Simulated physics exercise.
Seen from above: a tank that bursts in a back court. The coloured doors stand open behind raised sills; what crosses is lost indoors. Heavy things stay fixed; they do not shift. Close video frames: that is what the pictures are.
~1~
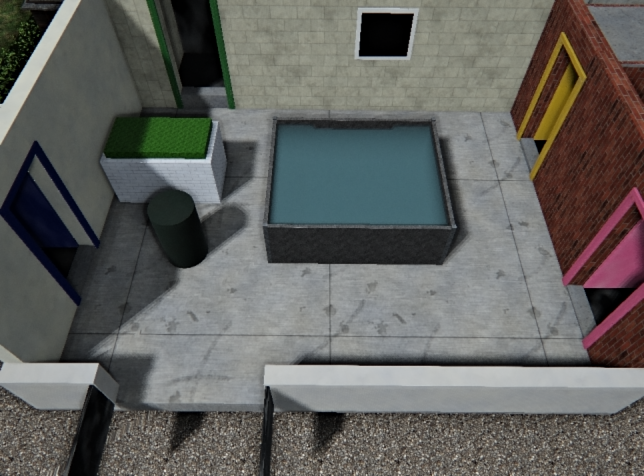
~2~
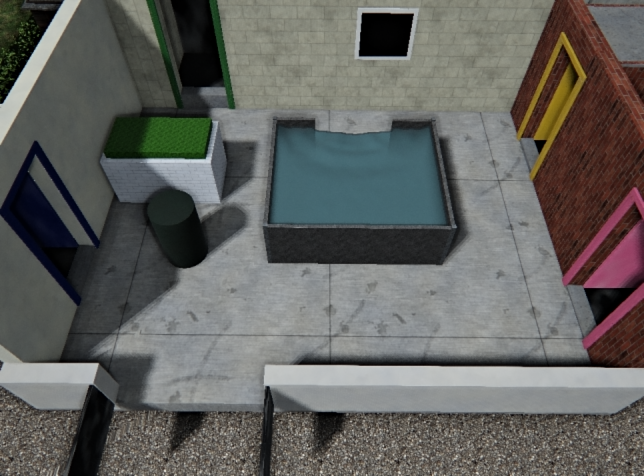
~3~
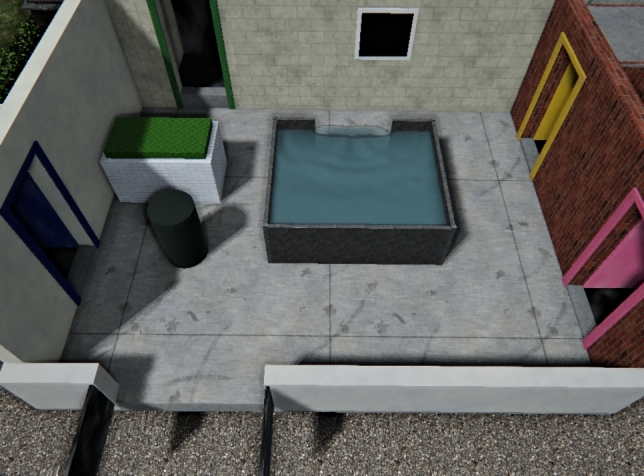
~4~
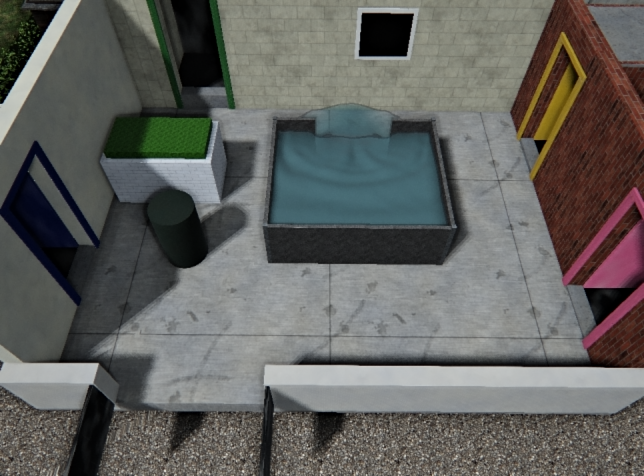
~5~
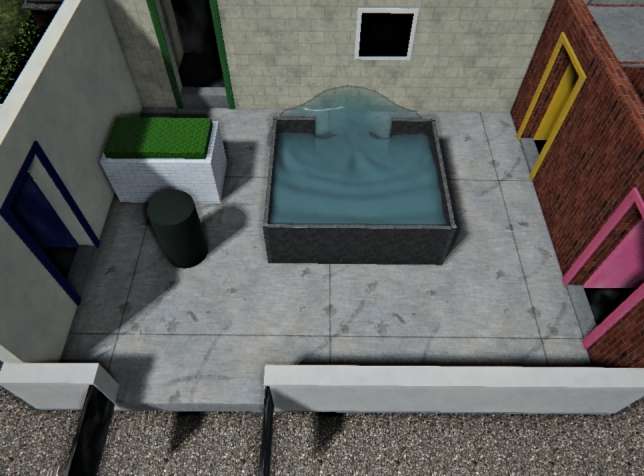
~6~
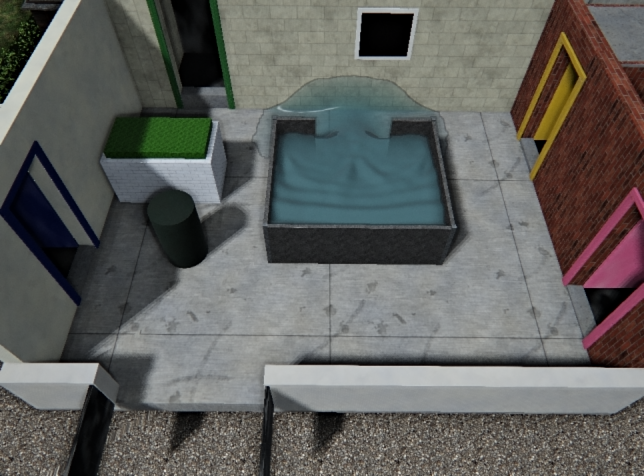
In a walled back court, water bursts from the open tank's far side and spreads outward.
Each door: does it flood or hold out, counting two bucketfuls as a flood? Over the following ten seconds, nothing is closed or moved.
Pink door floods, blue door holds out, green door holds out, yellow door floods.
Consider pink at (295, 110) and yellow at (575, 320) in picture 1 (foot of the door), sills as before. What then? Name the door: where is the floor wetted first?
It's the pink-painted one, I'd say.
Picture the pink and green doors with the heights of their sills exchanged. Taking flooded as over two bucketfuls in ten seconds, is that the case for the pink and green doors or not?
Pink stays within the limit, green exceeds the limit.
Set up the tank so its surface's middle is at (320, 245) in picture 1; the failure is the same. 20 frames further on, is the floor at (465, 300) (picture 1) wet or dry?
That spot is not reached.
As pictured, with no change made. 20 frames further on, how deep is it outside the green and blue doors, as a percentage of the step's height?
The first sits near 30 in a hundred and the second near 40 in a hundred.
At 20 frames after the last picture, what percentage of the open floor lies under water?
Around 65 percent, give or take.
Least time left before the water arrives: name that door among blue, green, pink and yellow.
It's the green door.
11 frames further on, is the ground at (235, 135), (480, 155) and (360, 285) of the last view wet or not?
The three points read soaked through, soaked through and clear.
A moment on, water covers 20 % of the floor; the pink door not reached, the blue door not reached, the green door wet at the sill, nothing in, the yellow door not reached.
Next, water covers 35 % of the floor; the pink door not reached, the blue door not reached, the green door wet at the sill, nothing in, the yellow door over two buckets in.
Then, water covers 65 % of the floor; the pink door wet at the sill, nothing in, the blue door wet at the sill, nothing in, the green door wet at the sill, nothing in, the yellow door far over two buckets in.
Later, water covers 90 % of the floor; the pink door under two buckets in, the blue door wet at the sill, nothing in, the green door wet at the sill, nothing in, the yellow door far over two buckets in.
In the end, water covers 100 % of the floor; the pink door over two buckets in, the blue door wet at the sill, nothing in, the green door wet at the sill, nothing in, the yellow door far over two buckets in.
